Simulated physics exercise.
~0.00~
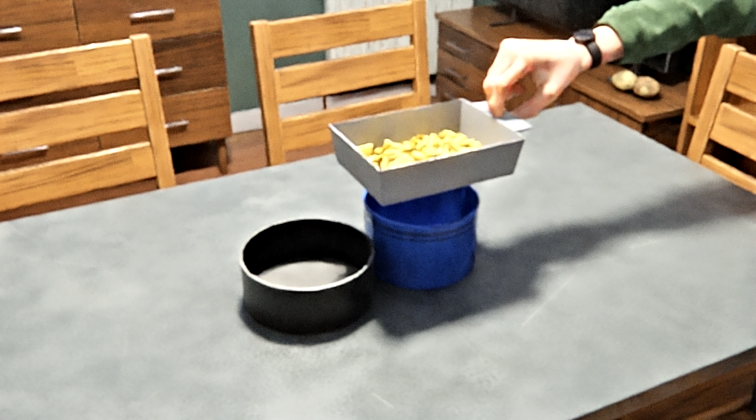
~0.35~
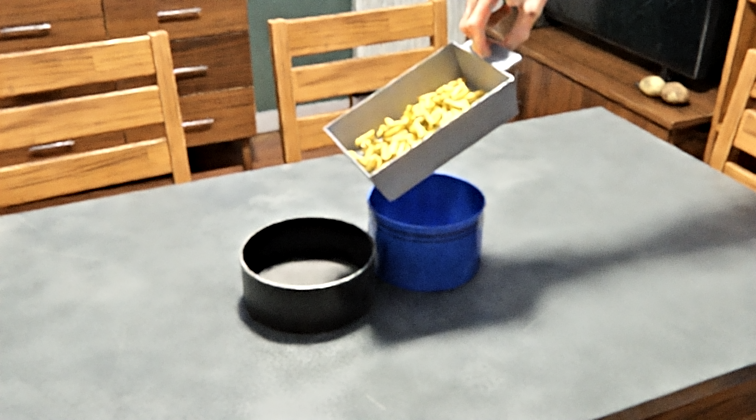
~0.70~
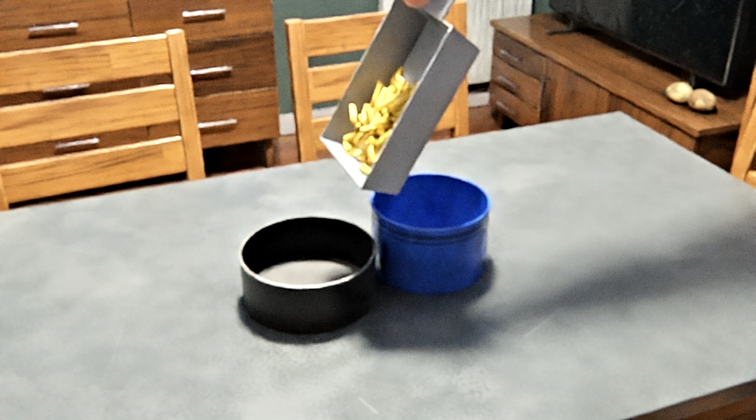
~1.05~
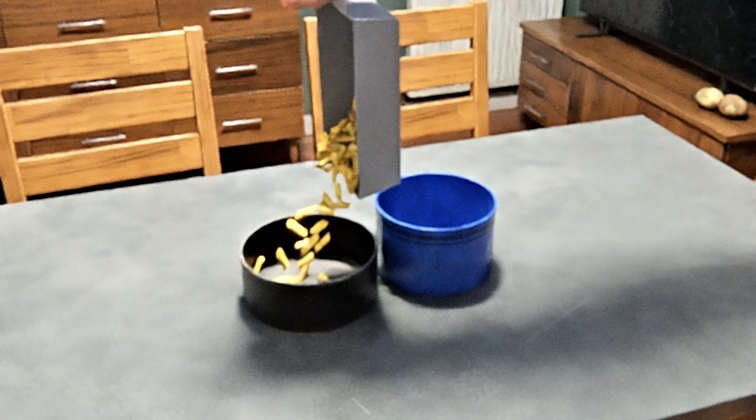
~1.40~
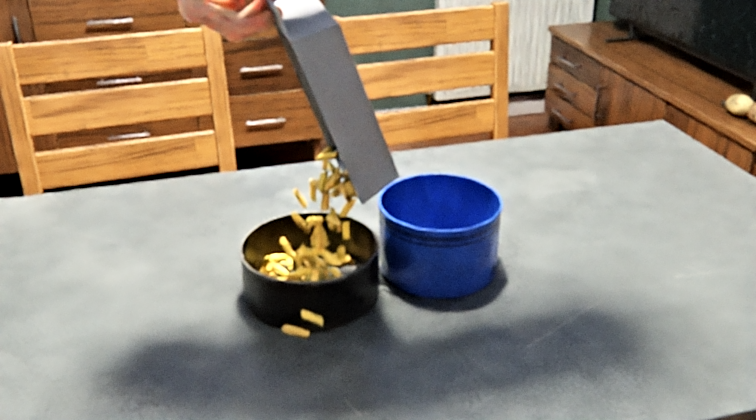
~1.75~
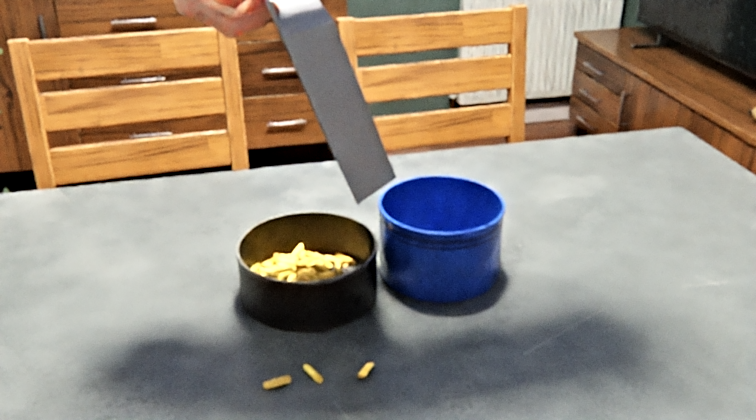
A hand below a green sleeve and dark watch holds a grey box of yellow dry pasta over a grey table, seen from slightly above in a room with wooden chairs and drawers. A black pot stands on the left, with a blue pot close beside it on the right. The hand tips the box steadily leftward, and the pasta slides toward its lower end. Pieces then pour into the black pot, while a few fall in front of it. Finally the emptied box stays steeply tilted, the black pot holds a heap, and three pieces lie on the table.
